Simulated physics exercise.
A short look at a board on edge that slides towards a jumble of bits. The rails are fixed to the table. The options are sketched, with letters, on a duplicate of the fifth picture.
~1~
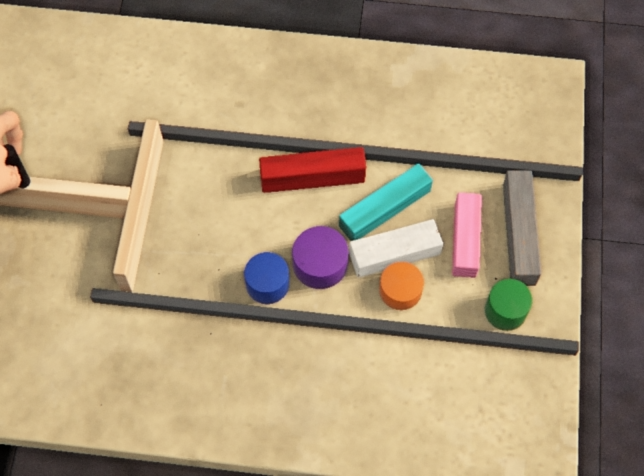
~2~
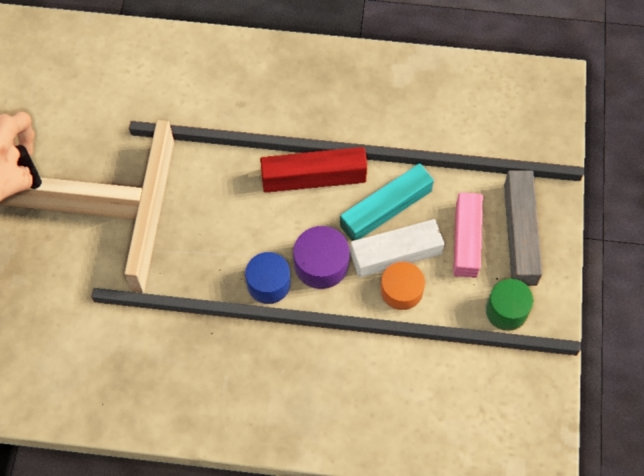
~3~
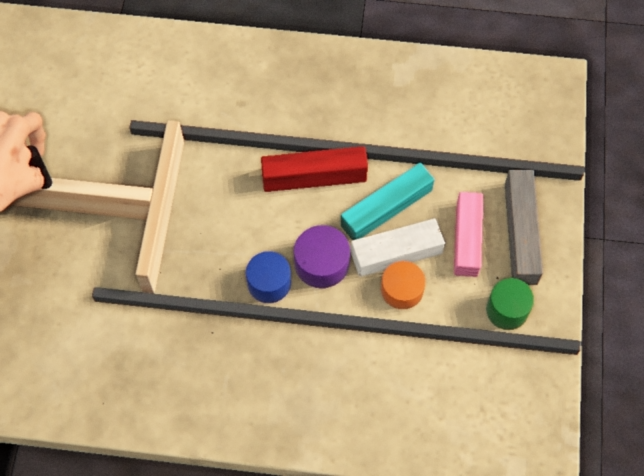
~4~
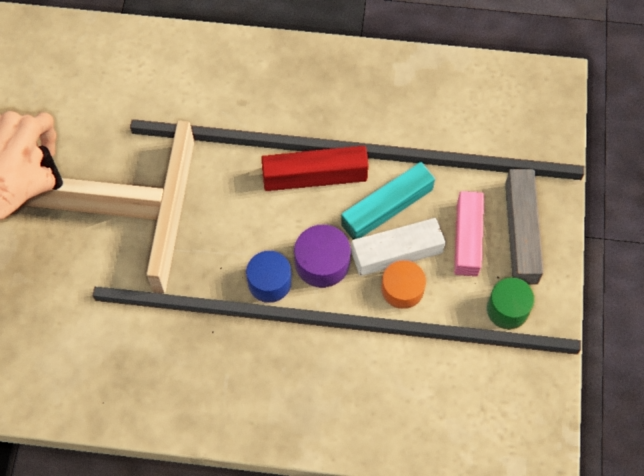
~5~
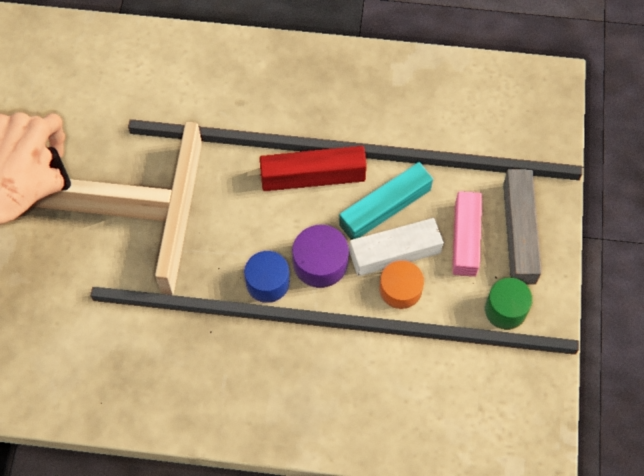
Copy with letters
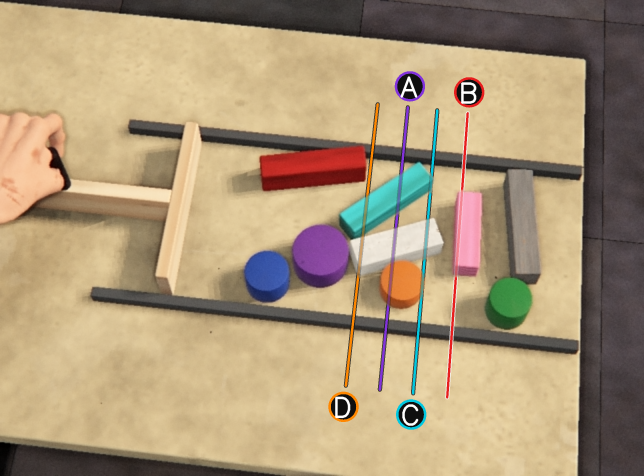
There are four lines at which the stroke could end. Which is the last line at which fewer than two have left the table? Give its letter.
The farthest such stop is C.
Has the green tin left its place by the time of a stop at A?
No.
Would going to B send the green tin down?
No.
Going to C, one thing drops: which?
The grey bar.
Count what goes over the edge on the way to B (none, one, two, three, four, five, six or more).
In all, two.
On the copy, A at (395, 240); B at (458, 247); C at (426, 243); D at (363, 237).
On C. First, board (265, 206); blue tin (286, 281); red stick (334, 171).
Then, board (356, 216); grey bar (535, 227); pink stick (508, 233).
Finally, board (424, 223); grey bar over the edge; pink stick (569, 229); one fallen.
By contrast, A is within the limit but short; B drops two; D is within the limit but short.
